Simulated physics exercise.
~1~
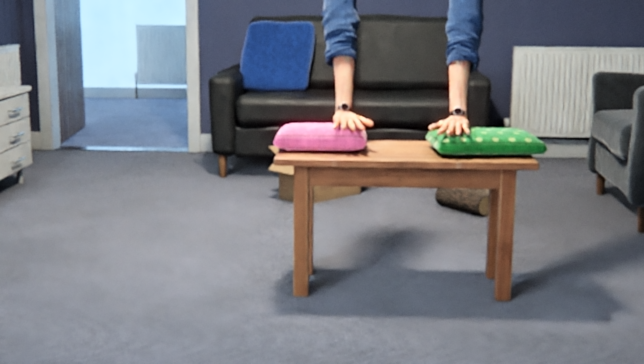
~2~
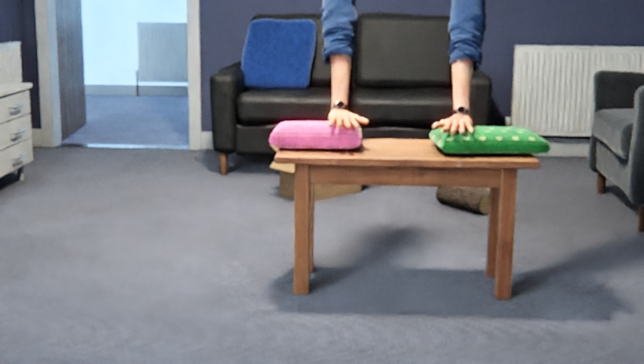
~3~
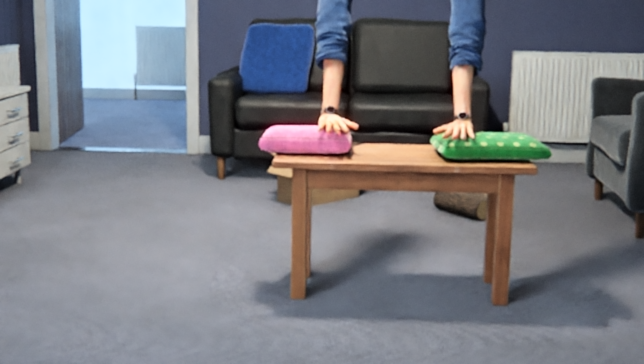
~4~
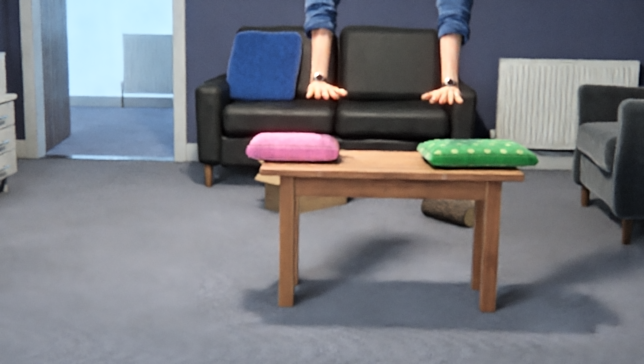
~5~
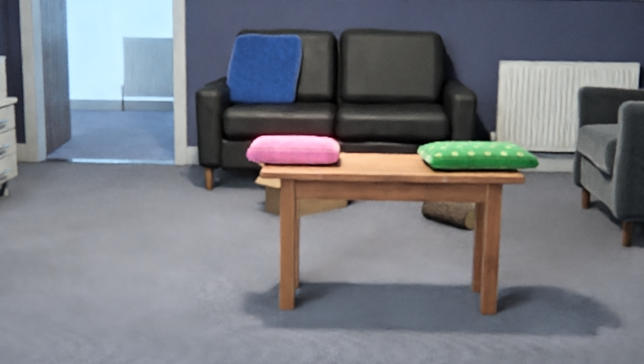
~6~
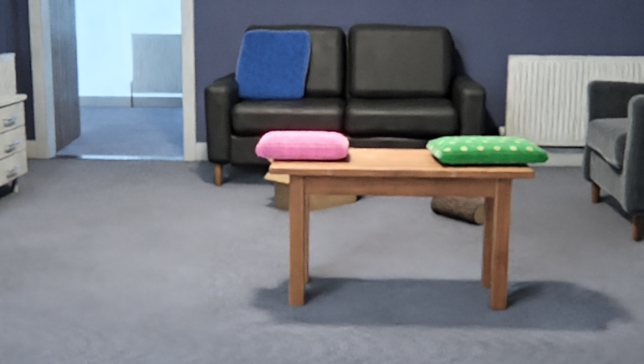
In a room with a grey carpet, a black sofa and a white radiator, a wooden bench holds a pink soft bag at its left end and a green dotted pillow at its right. Two hands reach down from above, one resting on each. The palms press lightly and ease the pink bag slightly left, while the green pillow shifts a touch to the right. The hands then lift off, draw back toward the sofa and leave the view as the camera sways a little. Both the bag and the pillow lie still on top of the bench.
